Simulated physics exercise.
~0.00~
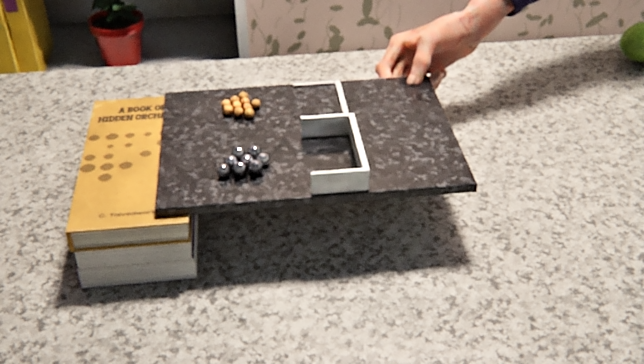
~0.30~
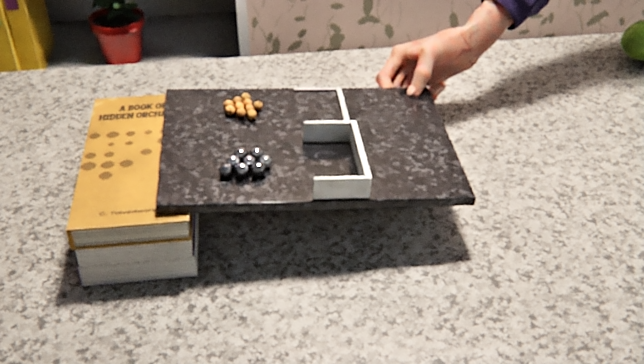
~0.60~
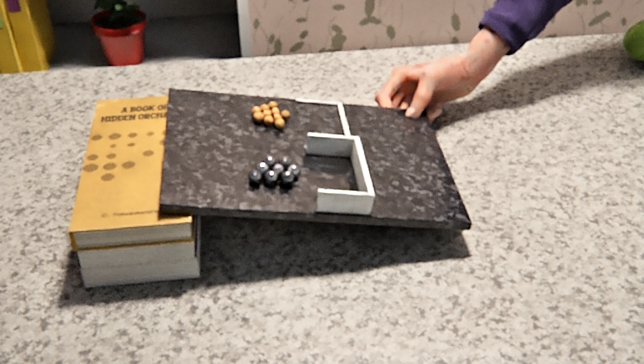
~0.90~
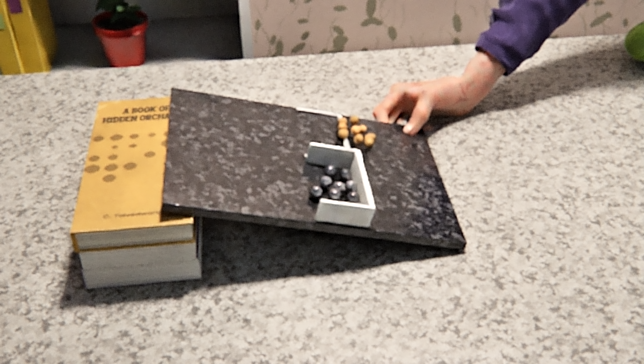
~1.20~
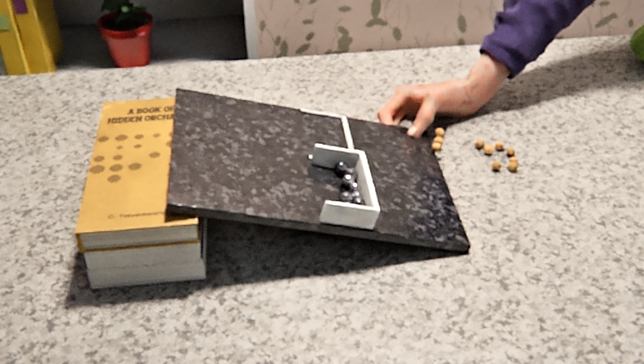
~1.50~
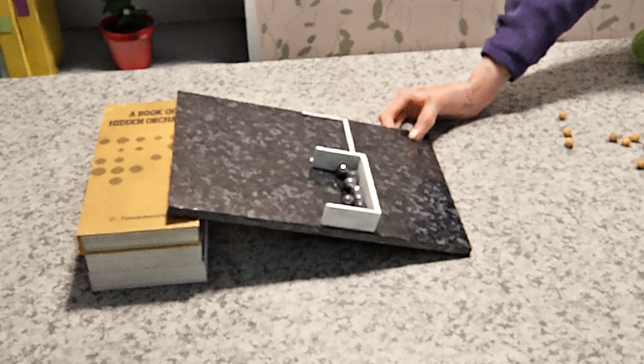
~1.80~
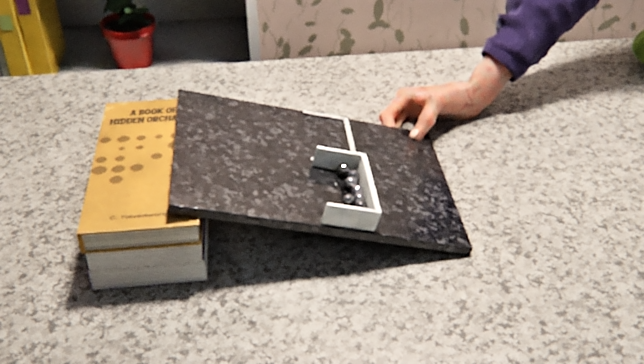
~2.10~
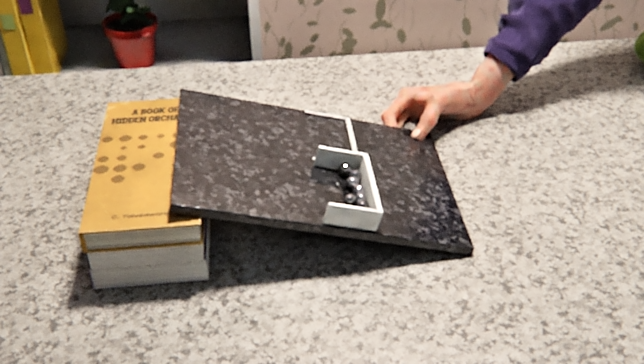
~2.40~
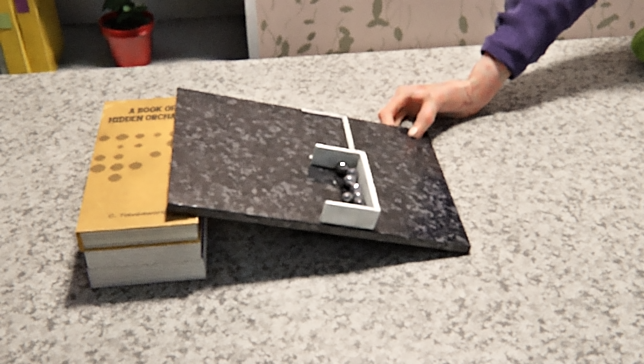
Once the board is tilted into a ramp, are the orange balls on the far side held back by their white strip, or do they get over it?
The orange balls get over their low white strip and roll off the board to the right, while the grey balls on the near side are stopped by their taller white bracket.
On a speckled grey countertop, seen from slightly above, a dark mottled board rests its left end on a stack of books with a yellow cover on top, while a hand holds its right end. Small orange balls sit on the far side and dark grey ones on the near side, with a low white strip and a taller white bracket to their right. The hand lowers its end, and both groups move down the slope. The orange balls pass over their strip, leave the board and scatter rightward out of view. The grey balls stay gathered inside the bracket, the hand still at the board.
